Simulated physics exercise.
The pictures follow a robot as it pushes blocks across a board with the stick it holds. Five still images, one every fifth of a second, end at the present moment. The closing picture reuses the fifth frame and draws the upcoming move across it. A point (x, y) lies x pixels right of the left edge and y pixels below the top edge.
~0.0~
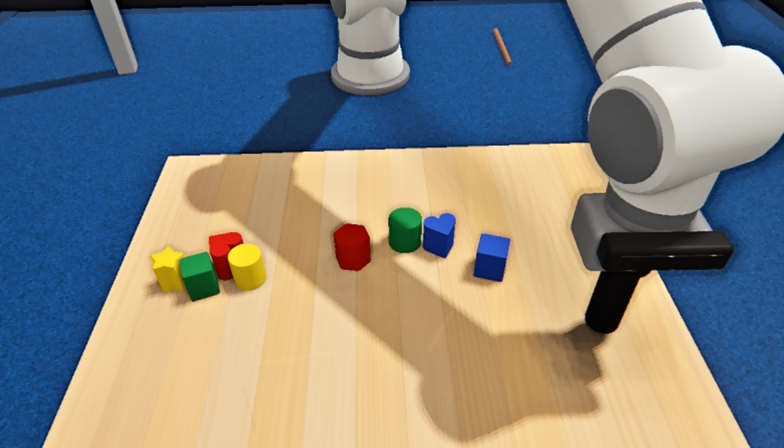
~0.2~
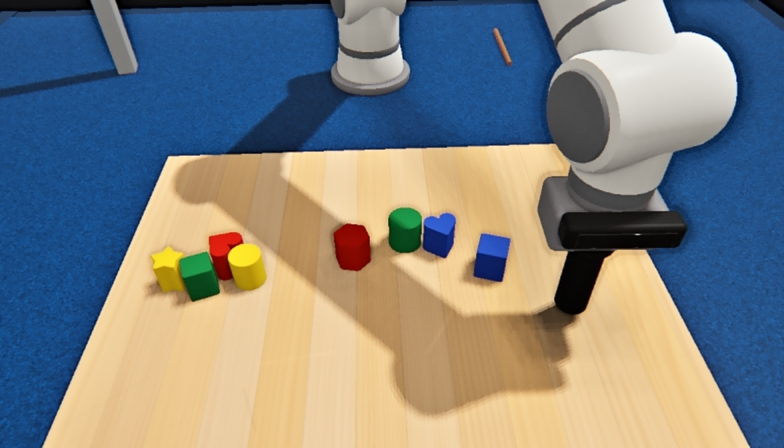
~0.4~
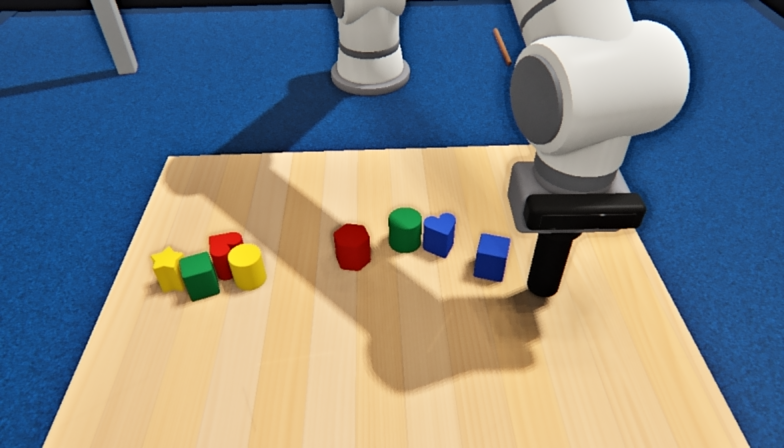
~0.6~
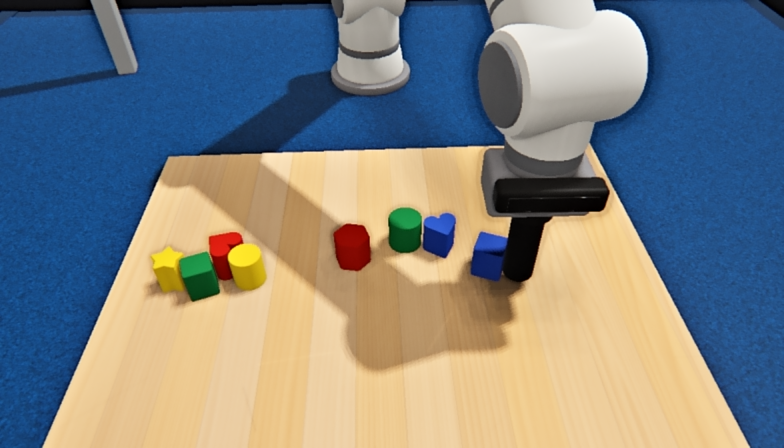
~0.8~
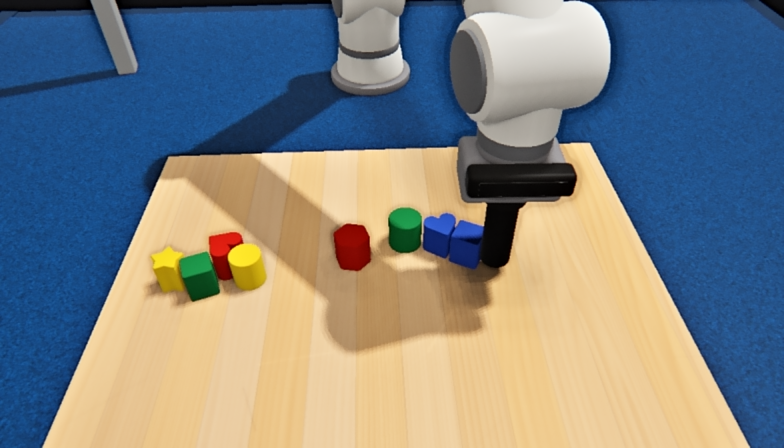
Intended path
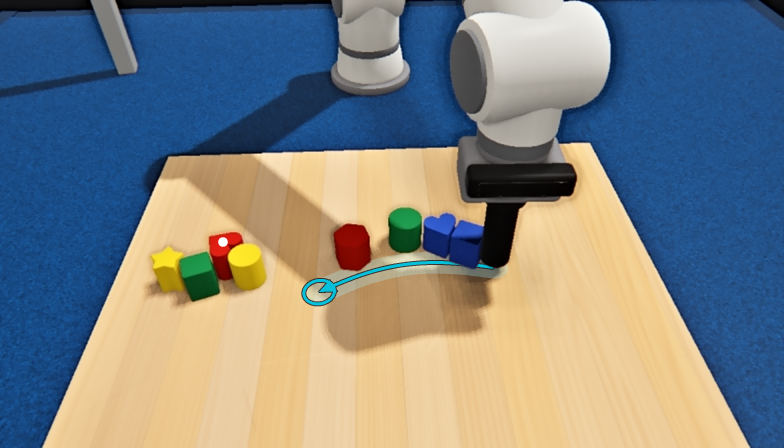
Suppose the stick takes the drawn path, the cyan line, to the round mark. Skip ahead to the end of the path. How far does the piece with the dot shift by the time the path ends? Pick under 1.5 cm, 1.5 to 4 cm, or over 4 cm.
The distance will be below 1.5 cm.
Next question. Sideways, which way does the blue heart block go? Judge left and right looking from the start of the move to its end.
Its sideways move is to the right.
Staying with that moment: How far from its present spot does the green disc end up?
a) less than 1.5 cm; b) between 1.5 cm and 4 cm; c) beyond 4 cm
It's b.
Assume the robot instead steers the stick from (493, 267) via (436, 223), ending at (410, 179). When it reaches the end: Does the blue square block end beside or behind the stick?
Yes.
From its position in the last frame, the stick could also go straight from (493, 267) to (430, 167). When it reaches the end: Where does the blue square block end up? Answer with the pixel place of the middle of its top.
I'd expect the centre of its top face to be at (442, 207).
Drawn move, from (493, 267) by way of (433, 263) and (375, 271) to (319, 292); the dot is on the red heart block.
What follows on the original path. One third of the way, stick (432, 253); green disc (388, 211); blue heart block (416, 202), turned 55° clockwise; blue square block (421, 219), turned 55° clockwise.
Two thirds of the way, stick (373, 261); red hexagonal block (347, 233); green disc (387, 210); blue heart block (415, 201), turned 60° clockwise; blue square block (419, 218), turned 60° clockwise.
At the end, stick (318, 282); red heart block still; red hexagonal block (339, 233), turned 20° clockwise; green disc (387, 210); blue heart block (415, 201), turned 60° clockwise; blue square block (419, 218), turned 60° clockwise.
